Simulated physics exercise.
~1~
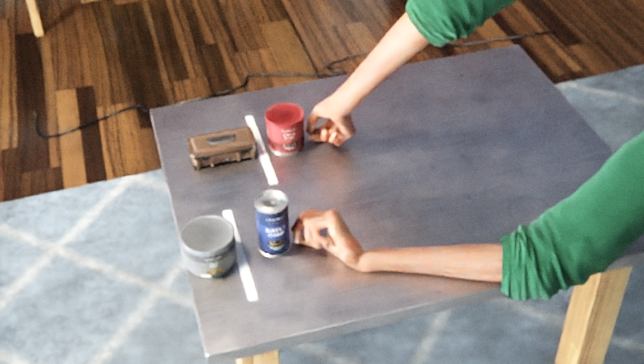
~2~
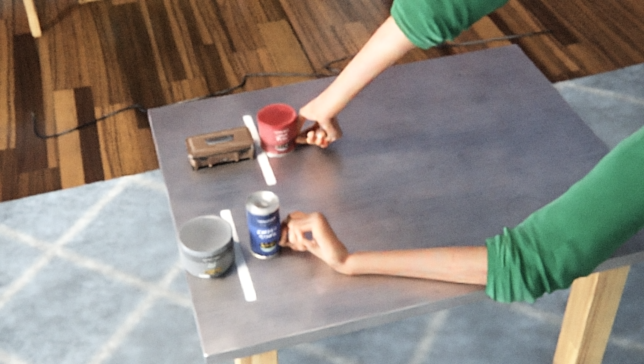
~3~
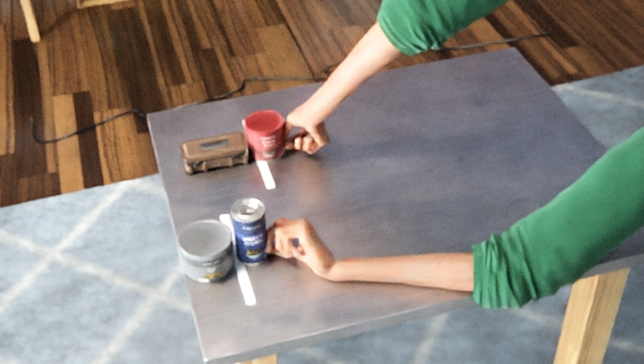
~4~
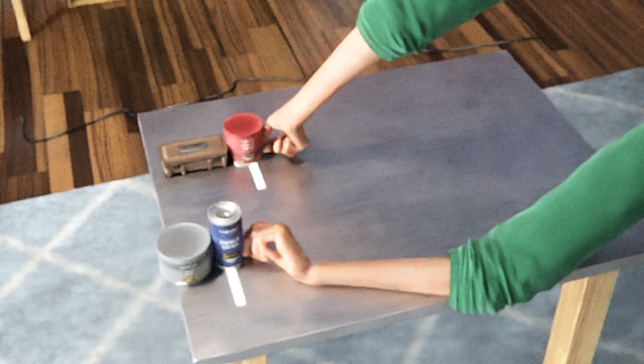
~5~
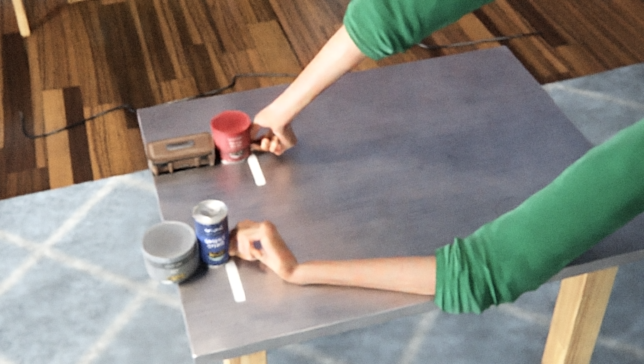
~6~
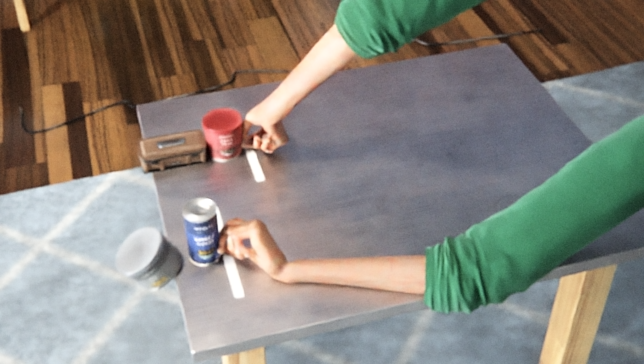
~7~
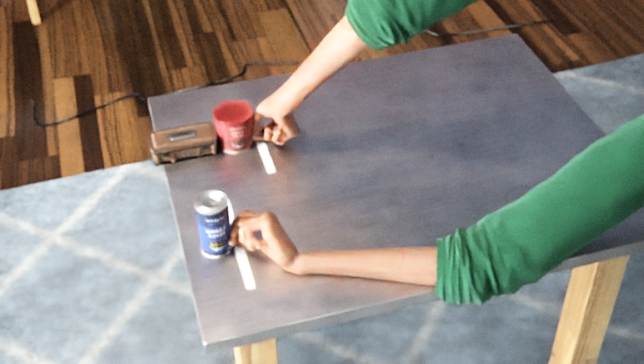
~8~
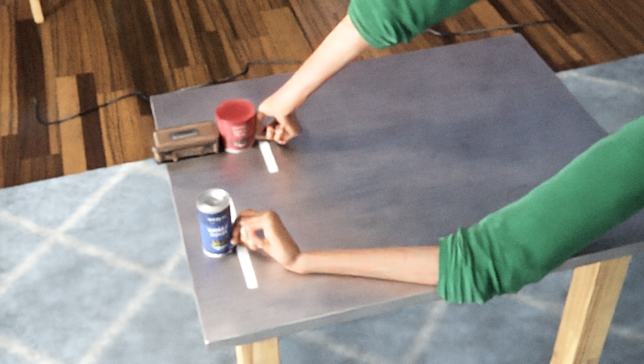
A blue tin and a red pot, nudged left across a grey table by a green-sleeved person's fingertips, push a grey tub and a brown case towards the edge; the tub tips over and drops out of view, while the case stays on the table.
